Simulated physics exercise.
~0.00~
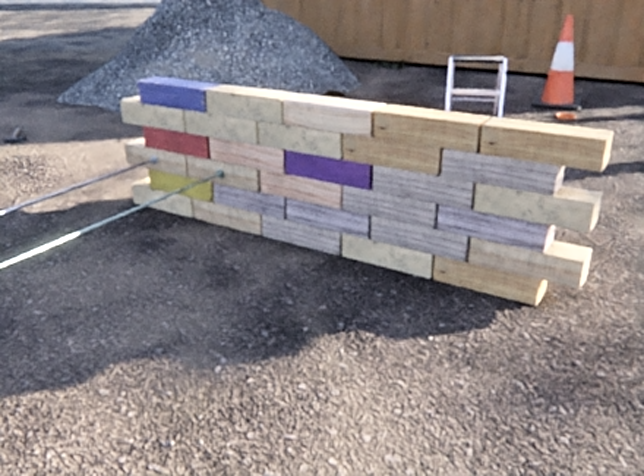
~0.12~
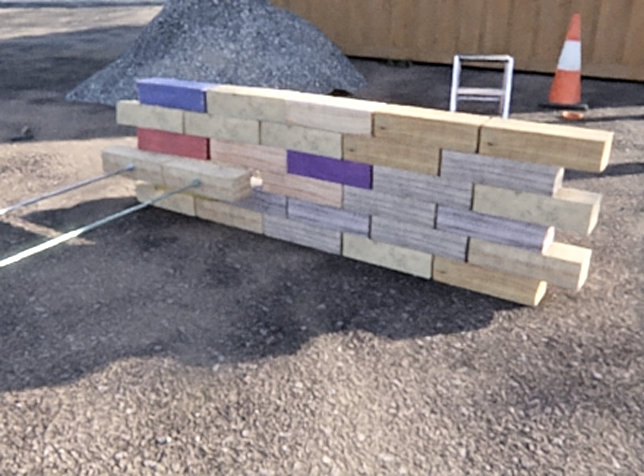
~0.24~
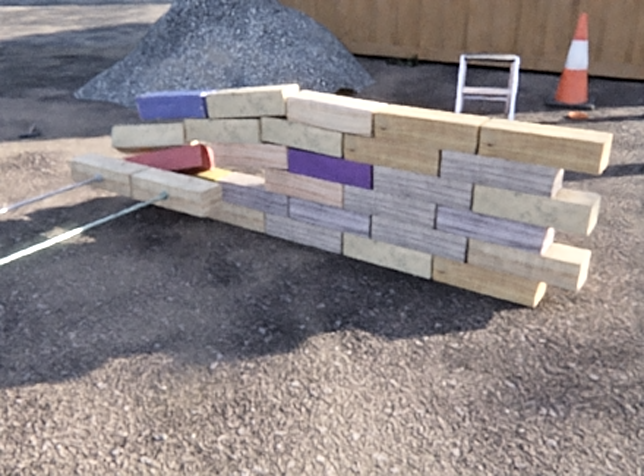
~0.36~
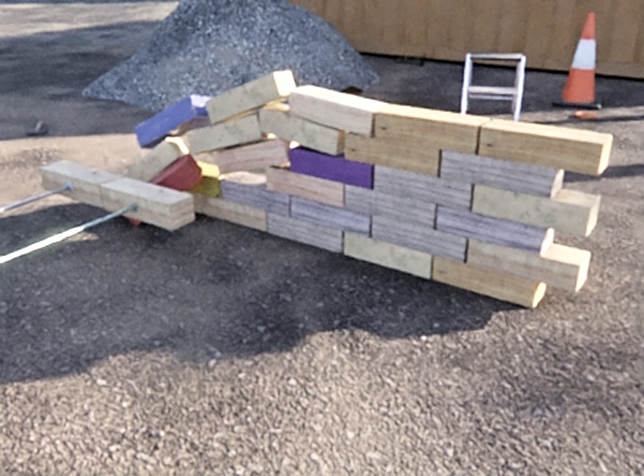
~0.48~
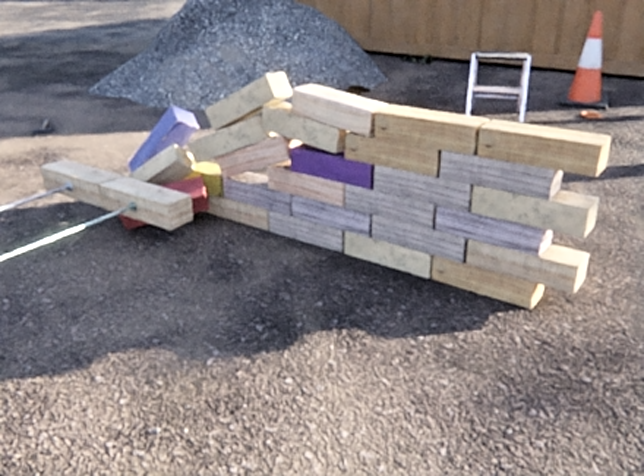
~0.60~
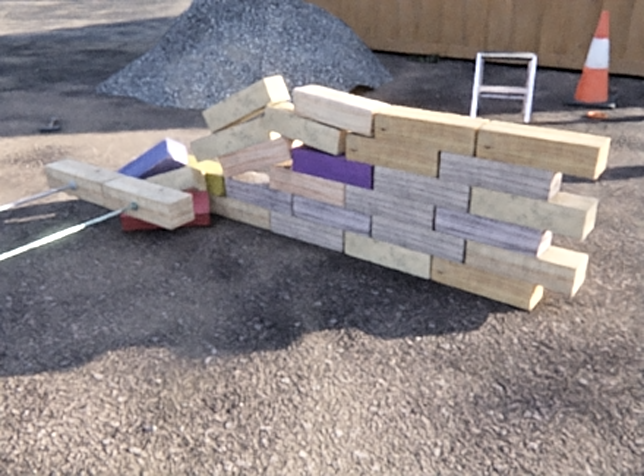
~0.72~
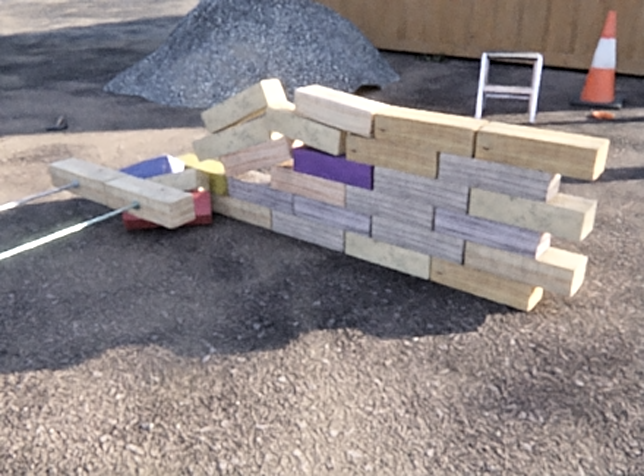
A rigid arm pulls two neighbouring blocks leftward, and the red and blue blocks tumble down.
